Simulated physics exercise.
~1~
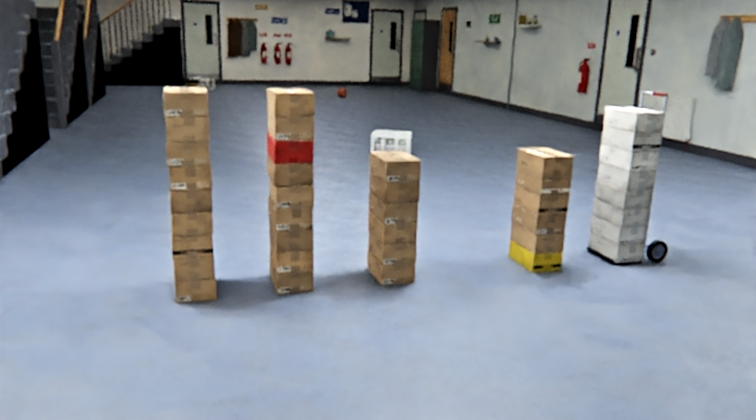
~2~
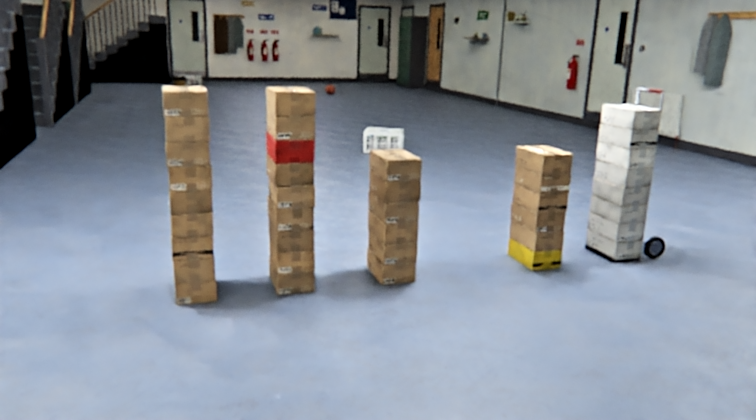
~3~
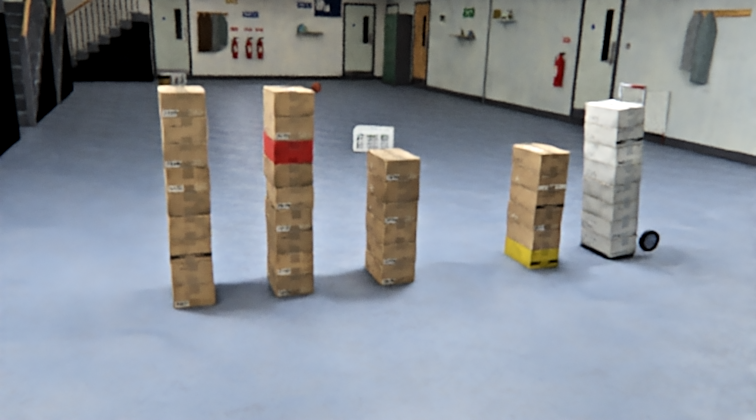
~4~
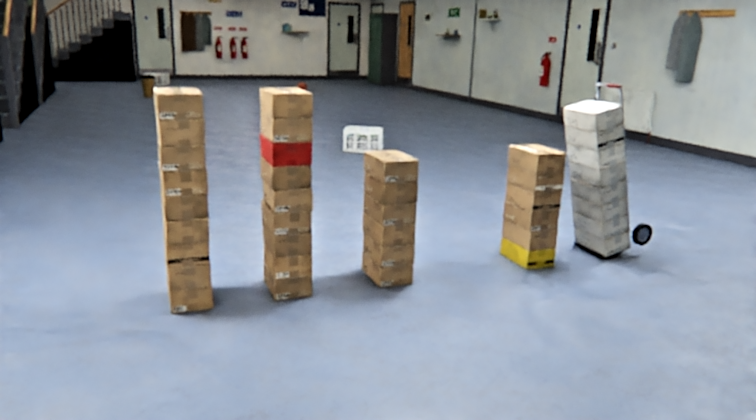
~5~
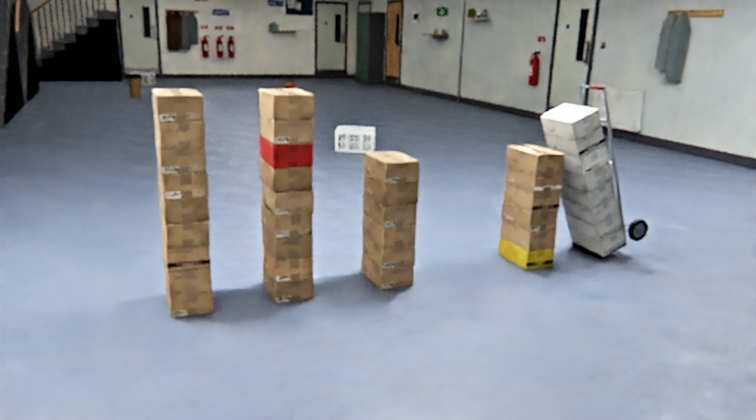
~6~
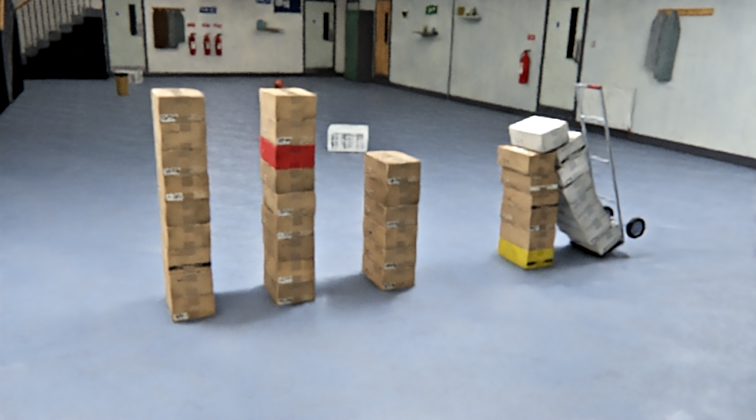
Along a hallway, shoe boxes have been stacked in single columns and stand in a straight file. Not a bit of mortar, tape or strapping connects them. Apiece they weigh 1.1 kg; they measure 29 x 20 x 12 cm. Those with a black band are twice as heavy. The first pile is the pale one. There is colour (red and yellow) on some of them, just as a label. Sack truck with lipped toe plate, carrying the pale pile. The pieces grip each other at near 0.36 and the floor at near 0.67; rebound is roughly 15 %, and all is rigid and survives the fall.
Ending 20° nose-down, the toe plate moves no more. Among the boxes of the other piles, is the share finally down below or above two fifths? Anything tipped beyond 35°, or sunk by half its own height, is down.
Below.
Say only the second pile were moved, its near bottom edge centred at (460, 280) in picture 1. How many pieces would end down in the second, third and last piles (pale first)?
Per pile - second: 0, third: 0, last: 0.
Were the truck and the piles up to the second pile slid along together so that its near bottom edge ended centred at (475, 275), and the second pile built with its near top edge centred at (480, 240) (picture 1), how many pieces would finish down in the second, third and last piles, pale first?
Pile by pile that makes second 0, third 4, last 0.
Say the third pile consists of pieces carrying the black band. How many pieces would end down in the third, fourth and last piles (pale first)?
Then third 0, fourth 0, last 0.
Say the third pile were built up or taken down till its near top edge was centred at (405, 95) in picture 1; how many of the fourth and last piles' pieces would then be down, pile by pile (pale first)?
Then fourth 0, last 0.
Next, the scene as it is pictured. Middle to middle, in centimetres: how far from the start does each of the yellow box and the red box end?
For yellow it's 0 cm, and for red it's 0 cm.
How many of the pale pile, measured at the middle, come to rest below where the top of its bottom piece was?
Pale pieces: 3.
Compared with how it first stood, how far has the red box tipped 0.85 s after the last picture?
My estimate is close to 0°.
Then, 0.19 s on from the sixth picture, 8 of the pale pile down; none of the 30 other boxes down, 6 disturbed; yellow box tipped 8°.
Then, 0.47 s on from the sixth picture, 8 of the pale pile down; 2 of the 30 other boxes down; yellow box tipped 18°.
Then, 0.85 s on from the sixth picture, 7 of the pale pile down; 5 of the 30 other boxes down; yellow box displaced 11 mm.
Finally, 7 of the pale pile down; 5 of the 30 other boxes down; red box unmoved; yellow box displaced 11 mm. That is 17 per cent. Seen by the last camera, middles, red box near (287, 151), yellow box near (524, 251).
